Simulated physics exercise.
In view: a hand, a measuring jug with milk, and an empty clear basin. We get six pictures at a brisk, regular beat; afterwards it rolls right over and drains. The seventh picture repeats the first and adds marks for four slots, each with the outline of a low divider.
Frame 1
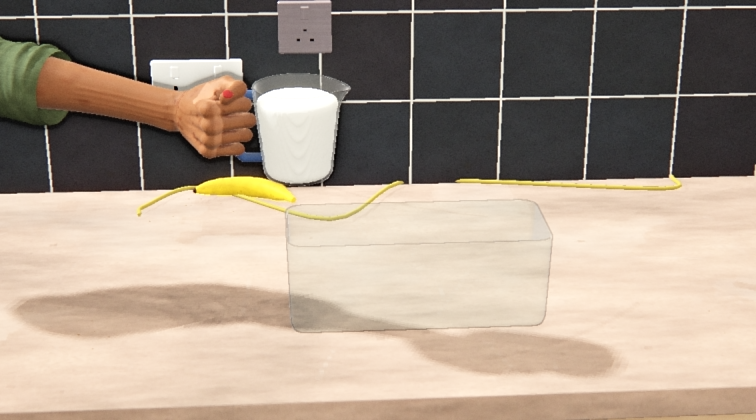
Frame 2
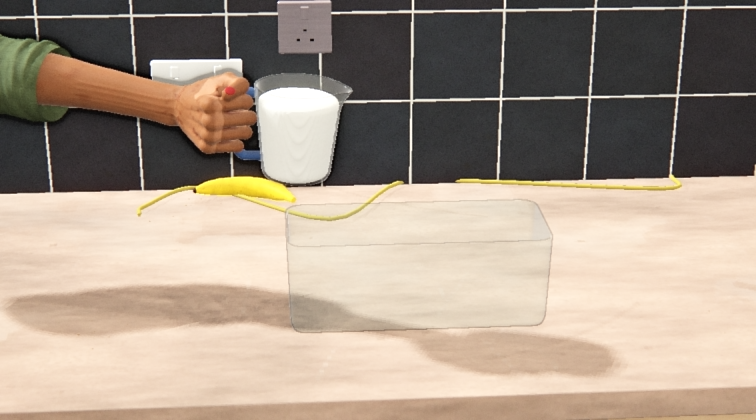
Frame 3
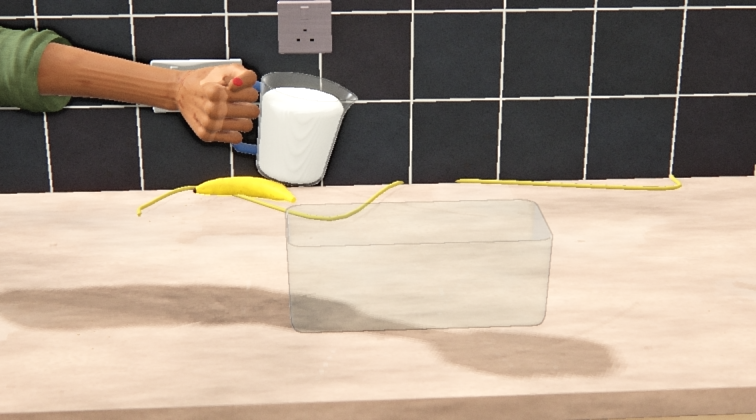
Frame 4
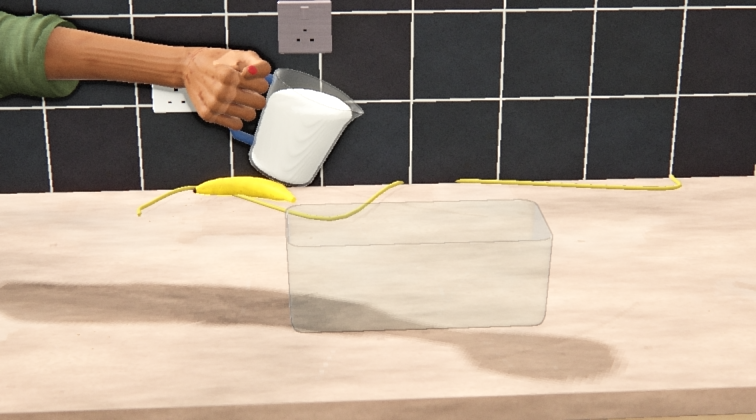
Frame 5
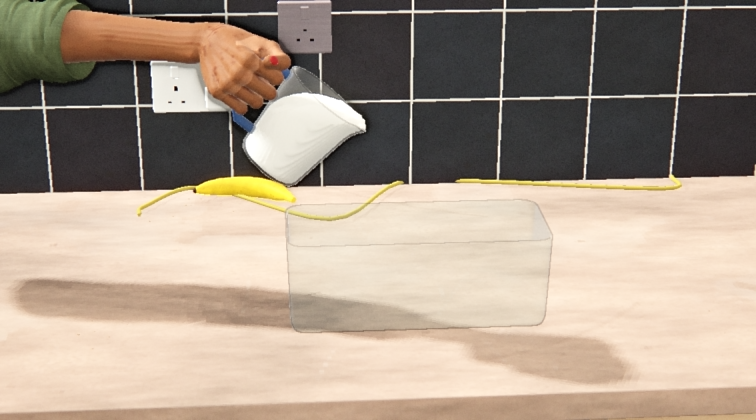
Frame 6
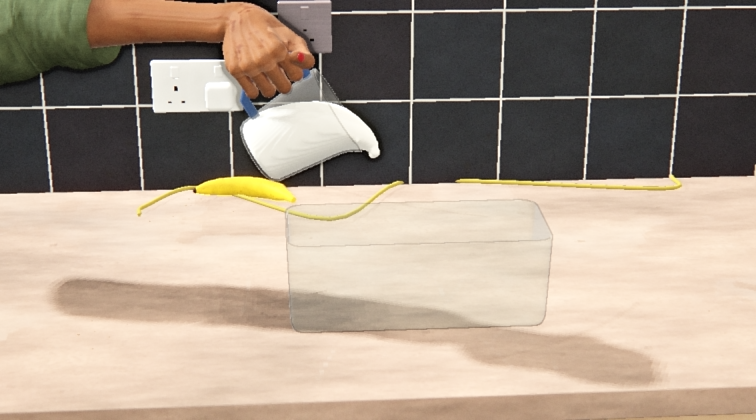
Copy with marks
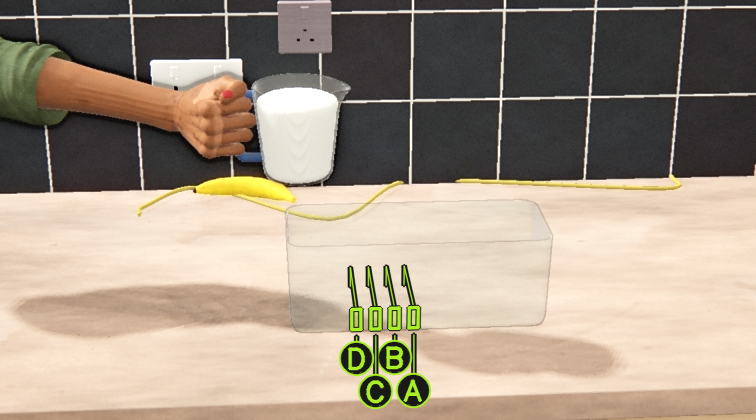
A hand on a bare forearm with a green sleeve, reaching in from the left, holds a clear measuring jug of white milk by its blue handle above a pale wooden counter, seen from a fixed, slightly raised view. An empty clear basin stands in front, with a yellow banana and thin yellow cords behind, against black tiles and sockets. The hand tilts the jug steadily rightward until milk bulges over its lip.
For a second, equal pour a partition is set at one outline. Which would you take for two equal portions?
Best: B.
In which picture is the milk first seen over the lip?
Picture 5.
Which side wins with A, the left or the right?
More ends on the left.
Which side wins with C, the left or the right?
The right side.
On the marked copy, A at (413, 334); B at (394, 335); C at (375, 335); D at (356, 336).
If A is chosen, about 63 % ends left of the wall and 33 % right of it; 4 % is lost outside.
If B is chosen, about 51 % ends left of the wall and 45 % right of it; 4 % is lost outside.
If C is chosen, about 27 % ends left of the wall and 71 % right of it.
If D is chosen, about 8 % ends left of the wall and 90 % right of it.
